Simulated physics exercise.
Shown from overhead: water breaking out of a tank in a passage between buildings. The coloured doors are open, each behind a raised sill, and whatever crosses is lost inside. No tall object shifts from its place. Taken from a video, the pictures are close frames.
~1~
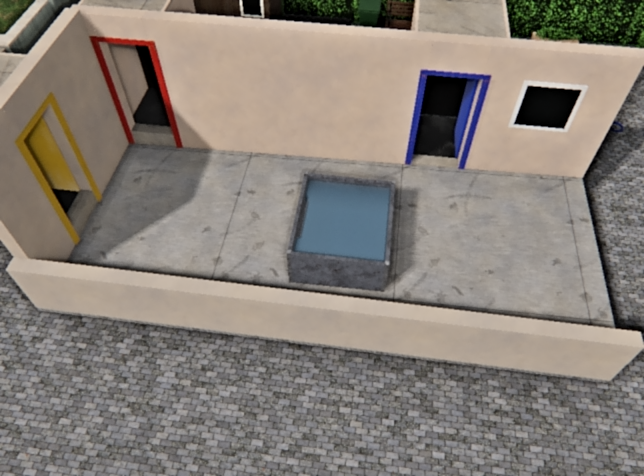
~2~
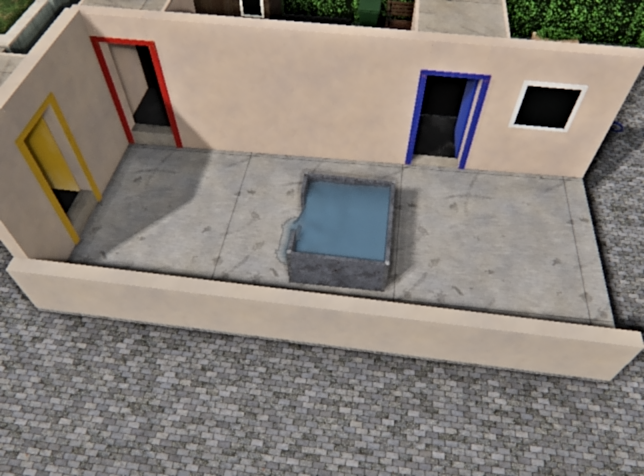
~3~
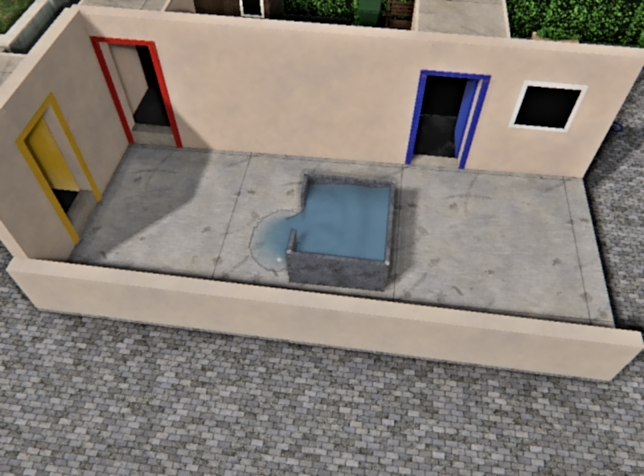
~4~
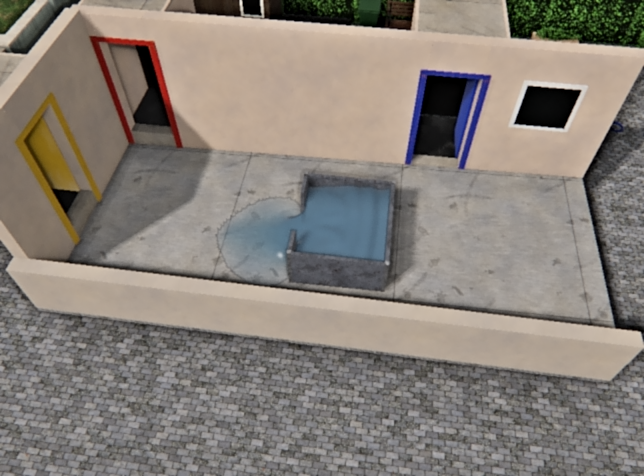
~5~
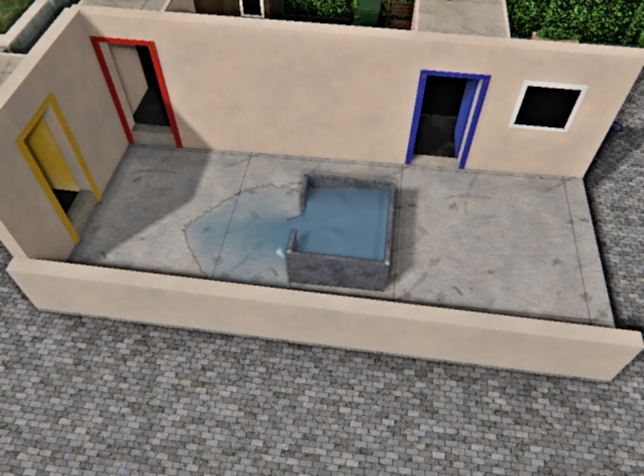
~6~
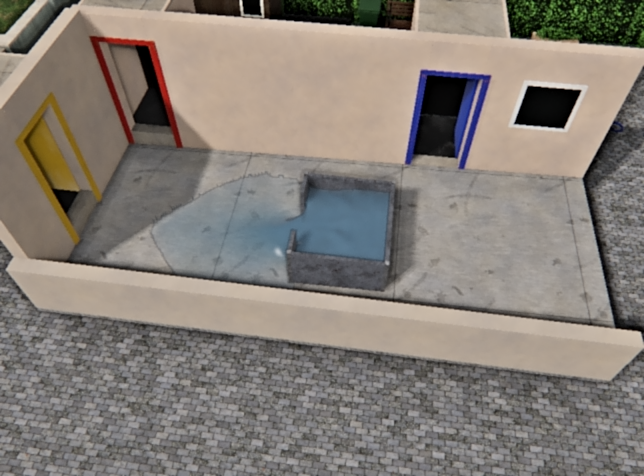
A walled passage between buildings, paved in grey concrete, is seen from overhead by a still camera. A stone tank of blue water sits near the middle, with open yellow and red doorways at the left, an open blue doorway and a white-framed window at the right. Water breaks through the tank's left side and spreads leftward across the floor in a widening, thinning sheet.
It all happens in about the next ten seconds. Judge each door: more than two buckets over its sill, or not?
The blue door keeps inside the limit, the yellow door keeps inside the limit, the red door keeps inside the limit.
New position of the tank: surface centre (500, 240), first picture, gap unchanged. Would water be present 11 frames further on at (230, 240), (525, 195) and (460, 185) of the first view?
First one gets inundated, next one stays unwetted, last one stays unwetted.
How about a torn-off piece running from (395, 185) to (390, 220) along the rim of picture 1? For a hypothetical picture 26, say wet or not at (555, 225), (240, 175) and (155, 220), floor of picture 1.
Taking the three spots as listed, they end up inundated, spared and spared.
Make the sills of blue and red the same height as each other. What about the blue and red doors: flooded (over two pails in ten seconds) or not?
Blue: Not enough; red: Too much.
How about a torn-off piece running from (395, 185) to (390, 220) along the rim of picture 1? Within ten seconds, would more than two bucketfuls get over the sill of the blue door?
Observation - blue door: Above threshold.
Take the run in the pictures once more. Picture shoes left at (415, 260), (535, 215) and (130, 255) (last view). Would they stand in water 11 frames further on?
Taking them as listed, they are spared, spared and waterlogged.
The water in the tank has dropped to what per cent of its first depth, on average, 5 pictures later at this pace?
It works out to roughly 56 percent.
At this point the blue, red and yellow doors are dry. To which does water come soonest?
Answer: The yellow-painted one.
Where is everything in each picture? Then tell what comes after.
In the first picture, the open tank at (344, 219) is whole and still.
In the second picture, the front is at (286, 261), out from the gap at (301, 232).
In the third picture, the front is at (256, 252), out from the gap at (301, 232).
In the fourth picture, water pours out at (301, 232) and has run to (222, 238).
In the fifth picture, the front is at (190, 232), out from the gap at (301, 232).
In the sixth picture, the front is at (157, 232), out from the gap at (301, 232).
A moment on, water covers 40 % of the floor; the blue door not reached, the yellow door wet at the sill, nothing in, the red door not reached.
Next, water covers 40 % of the floor; the blue door not reached, the yellow door wet at the sill, nothing in, the red door wet at the sill, nothing in.
Then, water covers 40 % of the floor; the blue door not reached, the yellow door wet at the sill, nothing in, the red door wet at the sill, nothing in.
Later, water covers 50 % of the floor; the blue door not reached, the yellow door wet at the sill, nothing in, the red door wet at the sill, nothing in.
In the end, water covers 65 % of the floor; the blue door wet at the sill, nothing in, the yellow door wet at the sill, nothing in, the red door wet at the sill, nothing in.
